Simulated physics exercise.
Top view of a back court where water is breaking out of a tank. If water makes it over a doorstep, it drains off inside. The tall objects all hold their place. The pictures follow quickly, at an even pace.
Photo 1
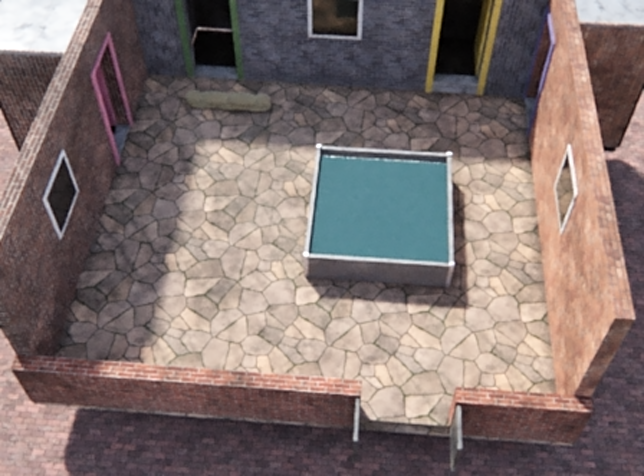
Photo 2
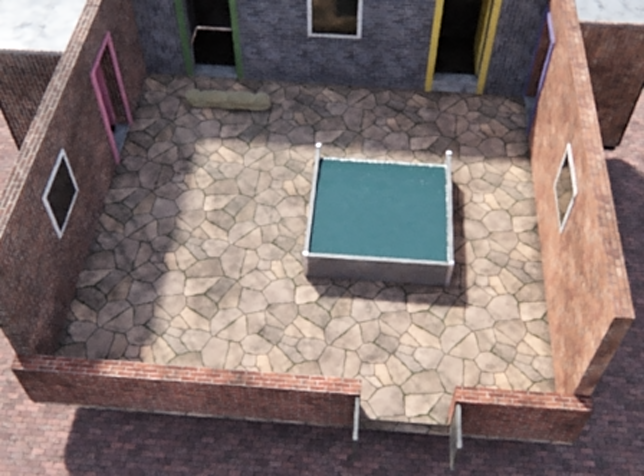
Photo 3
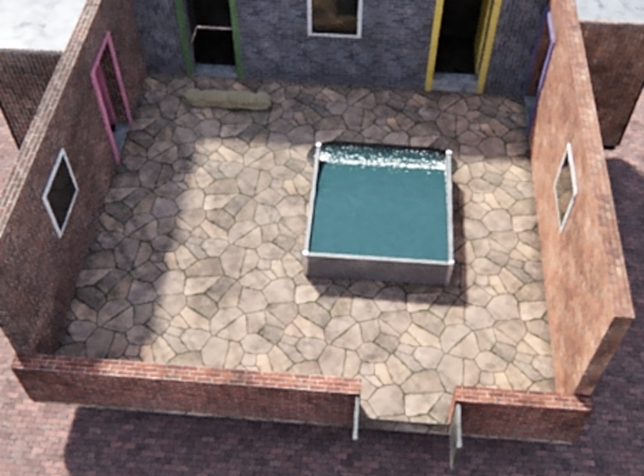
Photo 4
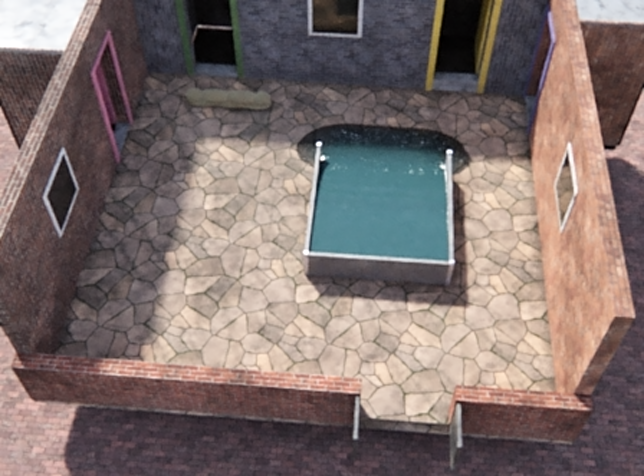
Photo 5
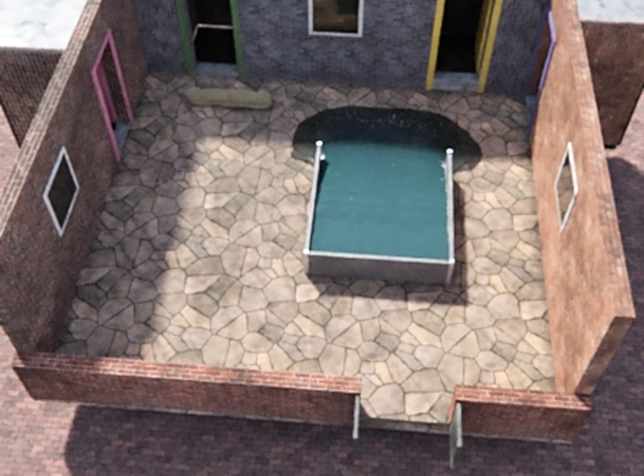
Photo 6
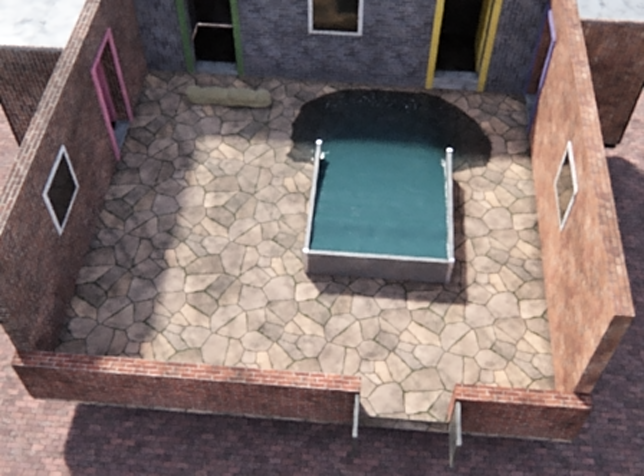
In a walled back court paved with irregular stone, a raised tank of blue-green water sits whole and still. Its far side opens and water breaks out with a line of white froth, then a dark, rounded wet patch spreads across the paving toward the grey back wall, widening on both sides.
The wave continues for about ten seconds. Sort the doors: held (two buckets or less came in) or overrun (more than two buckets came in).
Sorted: Yellow door held, blue door overrun, pink door held, green door held.
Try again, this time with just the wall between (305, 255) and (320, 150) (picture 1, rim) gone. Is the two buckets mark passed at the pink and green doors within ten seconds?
In brief, the pink door goes past the mark; the green door stops short.
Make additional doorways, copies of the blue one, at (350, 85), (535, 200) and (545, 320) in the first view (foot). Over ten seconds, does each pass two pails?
In order, the new doors go: Overshoots, undershoots, undershoots.
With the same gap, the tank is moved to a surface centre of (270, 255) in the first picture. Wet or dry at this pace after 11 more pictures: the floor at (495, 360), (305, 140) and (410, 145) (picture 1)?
Spared, hit, hit.
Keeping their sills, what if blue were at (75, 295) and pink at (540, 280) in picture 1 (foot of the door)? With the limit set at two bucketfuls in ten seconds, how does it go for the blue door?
In that case the blue one stays unflooded.
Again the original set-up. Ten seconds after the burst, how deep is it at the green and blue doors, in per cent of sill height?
First around 40 percent, second around 90 percent.
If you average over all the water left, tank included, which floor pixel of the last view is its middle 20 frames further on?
I'd put my finger on (377, 140).
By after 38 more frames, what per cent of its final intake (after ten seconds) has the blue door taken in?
By then roughly 95 percent of the ten-second total is in.
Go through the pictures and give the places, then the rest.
In the first picture, the tank at (381, 206) is whole and still.
In the second picture, water pours out on the tank's far side and has run to a hidden place.
In the third picture, the front is at (452, 162), out from the gap on the tank's far side.
In the fourth picture, the front is at (312, 136), out from the gap on the tank's far side.
In the fifth picture, the front is at (455, 127), out from the gap on the tank's far side.
In the sixth picture, the front is at (436, 99), out from the gap on the tank's far side.
A moment on, water covers 20 % of the floor; the yellow door wet at the sill, nothing in, the blue door not reached, the pink door not reached, the green door not reached.
Next, water covers 20 % of the floor; the yellow door wet at the sill, nothing in, the blue door under two buckets in, the pink door not reached, the green door wet at the sill, nothing in.
Then, water covers 30 % of the floor; the yellow door wet at the sill, nothing in, the blue door far over two buckets in, the pink door not reached, the green door wet at the sill, nothing in.
Later, water covers 65 % of the floor; the yellow door under two buckets in, the blue door far over two buckets in, the pink door wet at the sill, nothing in, the green door wet at the sill, nothing in.
In the end, water covers 95 % of the floor; the yellow door under two buckets in, the blue door far over two buckets in, the pink door wet at the sill, nothing in, the green door wet at the sill, nothing in.
